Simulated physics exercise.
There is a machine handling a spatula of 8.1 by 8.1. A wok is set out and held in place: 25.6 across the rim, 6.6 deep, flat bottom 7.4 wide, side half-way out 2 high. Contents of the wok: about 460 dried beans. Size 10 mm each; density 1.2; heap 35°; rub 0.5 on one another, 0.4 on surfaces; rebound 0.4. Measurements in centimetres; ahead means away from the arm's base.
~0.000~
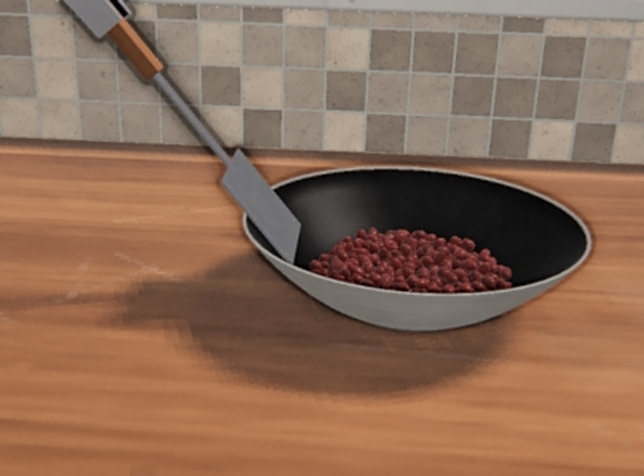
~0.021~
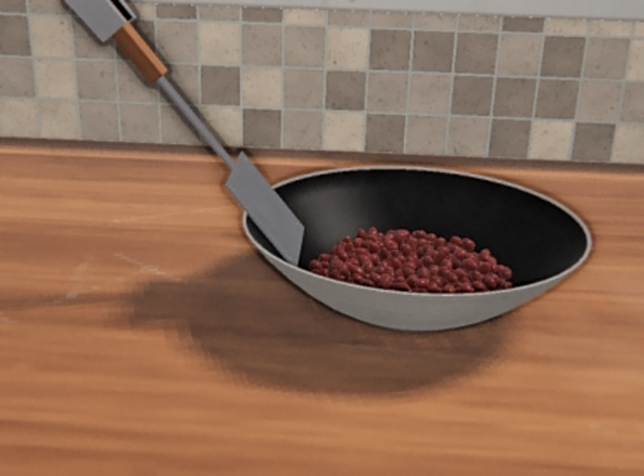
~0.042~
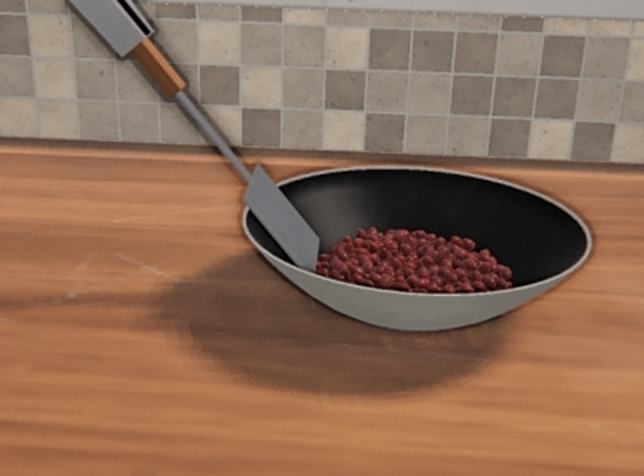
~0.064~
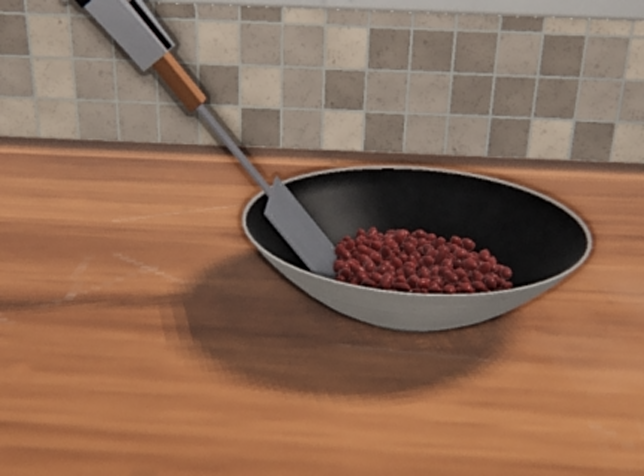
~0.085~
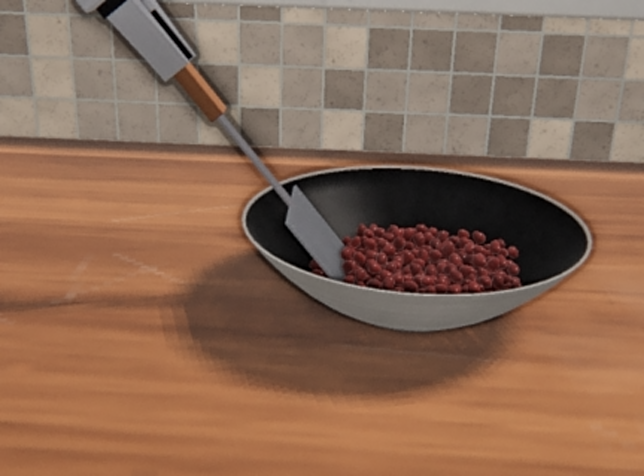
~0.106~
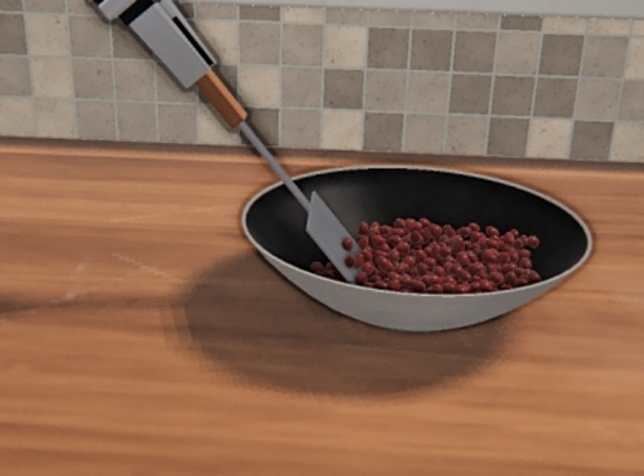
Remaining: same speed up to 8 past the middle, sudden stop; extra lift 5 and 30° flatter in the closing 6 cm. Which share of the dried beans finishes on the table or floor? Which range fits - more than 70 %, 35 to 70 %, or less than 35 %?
The range that fits is less than 35 %.
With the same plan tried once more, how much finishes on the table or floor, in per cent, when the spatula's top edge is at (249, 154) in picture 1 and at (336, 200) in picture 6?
Roughly 20 percent ends up there.
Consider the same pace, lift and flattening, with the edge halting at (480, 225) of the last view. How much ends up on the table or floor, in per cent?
My guess is roughly 5 percent.
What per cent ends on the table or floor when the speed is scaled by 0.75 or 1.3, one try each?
Some 10 per cent, then some 25 per cent, on the table or floor.
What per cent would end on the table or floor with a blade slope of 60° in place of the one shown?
That would leave close to 20 per cent on the table or floor.
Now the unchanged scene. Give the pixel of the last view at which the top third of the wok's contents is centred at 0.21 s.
It is centred at about (518, 239).
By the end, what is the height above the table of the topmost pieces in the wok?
6.5 cm.
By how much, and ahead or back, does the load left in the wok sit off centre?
Roughly 4.0 centimetres ahead.
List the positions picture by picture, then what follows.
The first picture shows the spatula top edge at (230, 164), sloping 51°; upper third of the load around (412, 267), from x 315 to 505, top at y 235; 462 in the wok.
The second picture shows the spatula top edge at (234, 168), sloping 51°; upper third of the load around (412, 267), from x 315 to 505, top at y 235.
The third picture shows the spatula top edge at (251, 181), sloping 51°; upper third of the load around (411, 267), from x 315 to 505, top at y 235.
The fourth picture shows the spatula top edge at (271, 194), sloping 51°; upper third of the load around (412, 266), from x 315 to 505, top at y 235.
The fifth picture shows the spatula top edge at (291, 203), sloping 51°; upper third of the load around (426, 260), from x 315 to 515, top at y 230.
The sixth picture shows the spatula top edge at (310, 209), sloping 51°; upper third of the load around (447, 257), from x 315 to 535, top at y 225; 462 in the wok.
After 0.16 s, sloping 51°, highest piece 7 above the table; 462 in the wok.
After 0.21 s, sloping 38°, highest piece 8 above the table; 460 in the wok, 2 on the blade or in flight.
After 0.44 s, sloping 21°, highest piece 11 above the table; 384 in the wok, 32 on the table or floor, 46 on the blade or in flight.
After 1.49 s, sloping 21°, highest piece 6 above the table; 384 in the wok, 78 on the table or floor.
In the end, 384 in the wok, 78 on the table or floor. That is 17 % on the table or floor.
